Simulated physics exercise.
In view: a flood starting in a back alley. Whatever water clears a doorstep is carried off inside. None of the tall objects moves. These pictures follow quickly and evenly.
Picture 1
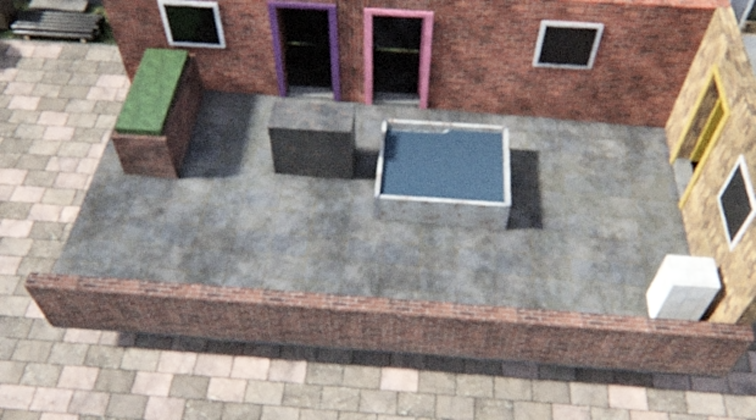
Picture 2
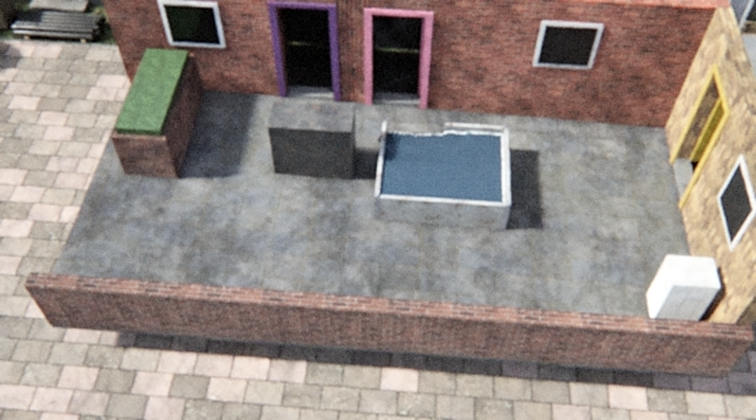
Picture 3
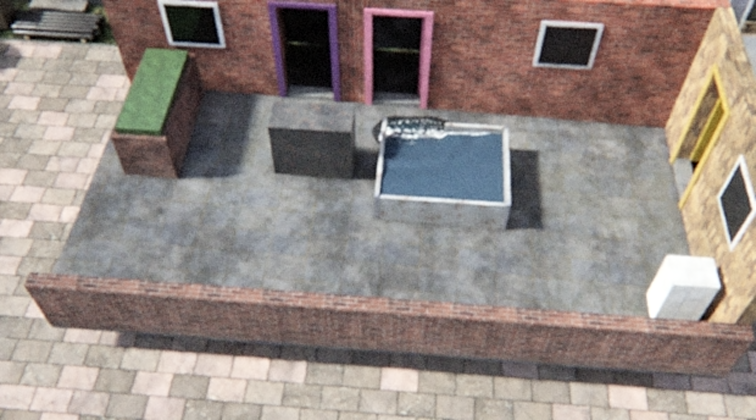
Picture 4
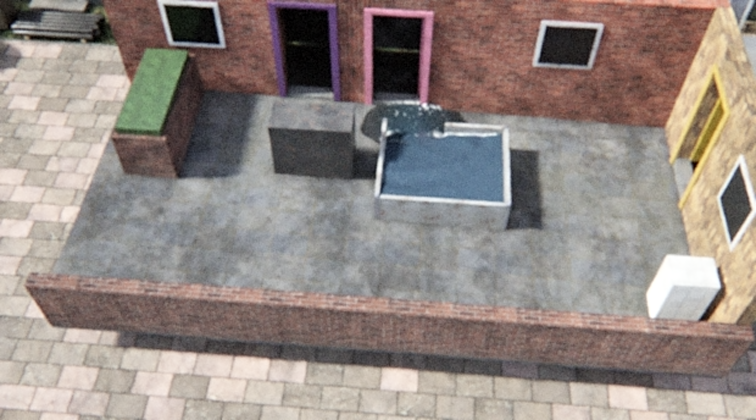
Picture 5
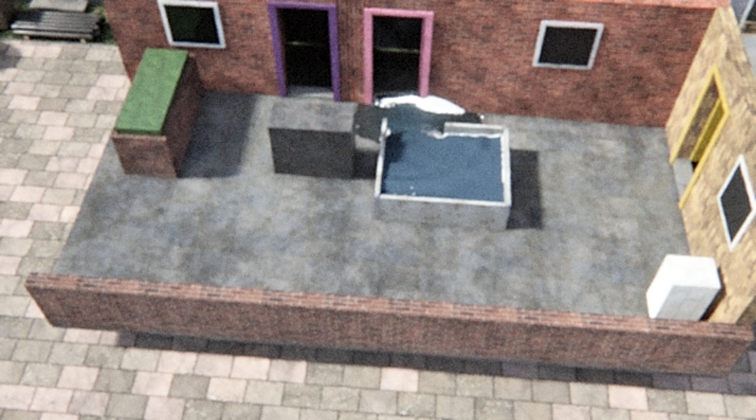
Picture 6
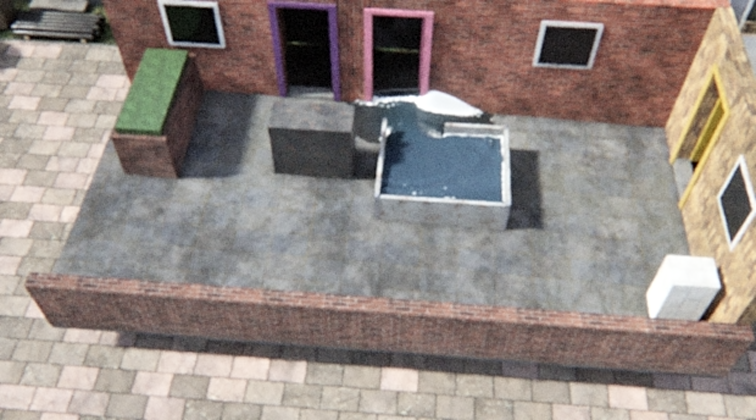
Water spilling over the far side of a raised tank in a brick-walled yard, spreading toward the wall behind.
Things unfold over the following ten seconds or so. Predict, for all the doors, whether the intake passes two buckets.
I predict the pink door will overshoot two buckets; I predict the yellow door will remain at two buckets or below; I predict the purple door will remain at two buckets or below.
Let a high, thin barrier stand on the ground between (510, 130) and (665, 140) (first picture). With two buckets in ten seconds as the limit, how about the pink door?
Well, the pink door tops the limit, I'd say.
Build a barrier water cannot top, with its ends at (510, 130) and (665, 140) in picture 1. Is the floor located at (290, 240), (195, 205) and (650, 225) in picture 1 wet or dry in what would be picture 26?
Reading them off in sequence: Spared, spared, swamped.
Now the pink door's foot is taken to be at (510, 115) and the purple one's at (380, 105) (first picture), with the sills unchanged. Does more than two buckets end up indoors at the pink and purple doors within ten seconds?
In short: Pink door keeps below it; purple door passes that mark.
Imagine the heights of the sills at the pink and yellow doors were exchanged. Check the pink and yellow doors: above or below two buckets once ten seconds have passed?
In that case the pink door crosses the line and the yellow door crosses the line.
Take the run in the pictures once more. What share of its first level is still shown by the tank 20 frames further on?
Near 42 in a hundred.
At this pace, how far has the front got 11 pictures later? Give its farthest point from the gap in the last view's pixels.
About (653, 132).
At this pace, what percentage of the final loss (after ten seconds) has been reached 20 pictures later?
Some 80 per cent.
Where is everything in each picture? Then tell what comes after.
The first picture shows still water in the water tank at (444, 164).
In the second picture, water pours out on the water tank's far side and has run to a hidden place.
In the third picture, the front is at (438, 121), out from the gap on the water tank's far side.
In the fourth picture, water pours out on the water tank's far side and has run to (452, 111).
In the fifth picture, the front is at (471, 112), out from the gap on the water tank's far side.
In the sixth picture, water pours out on the water tank's far side and has run to (490, 114).
A moment on, water covers 10 % of the floor; the pink door far over two buckets in, the yellow door not reached, the purple door wet at the sill, nothing in.
Next, water covers 20 % of the floor; the pink door far over two buckets in, the yellow door not reached, the purple door wet at the sill, nothing in.
Then, water covers 30 % of the floor; the pink door far over two buckets in, the yellow door wet at the sill, nothing in, the purple door wet at the sill, nothing in.
Later, water covers 45 % of the floor; the pink door far over two buckets in, the yellow door wet at the sill, nothing in, the purple door wet at the sill, nothing in.
In the end, water covers 65 % of the floor; the pink door far over two buckets in, the yellow door wet at the sill, nothing in, the purple door wet at the sill, nothing in.
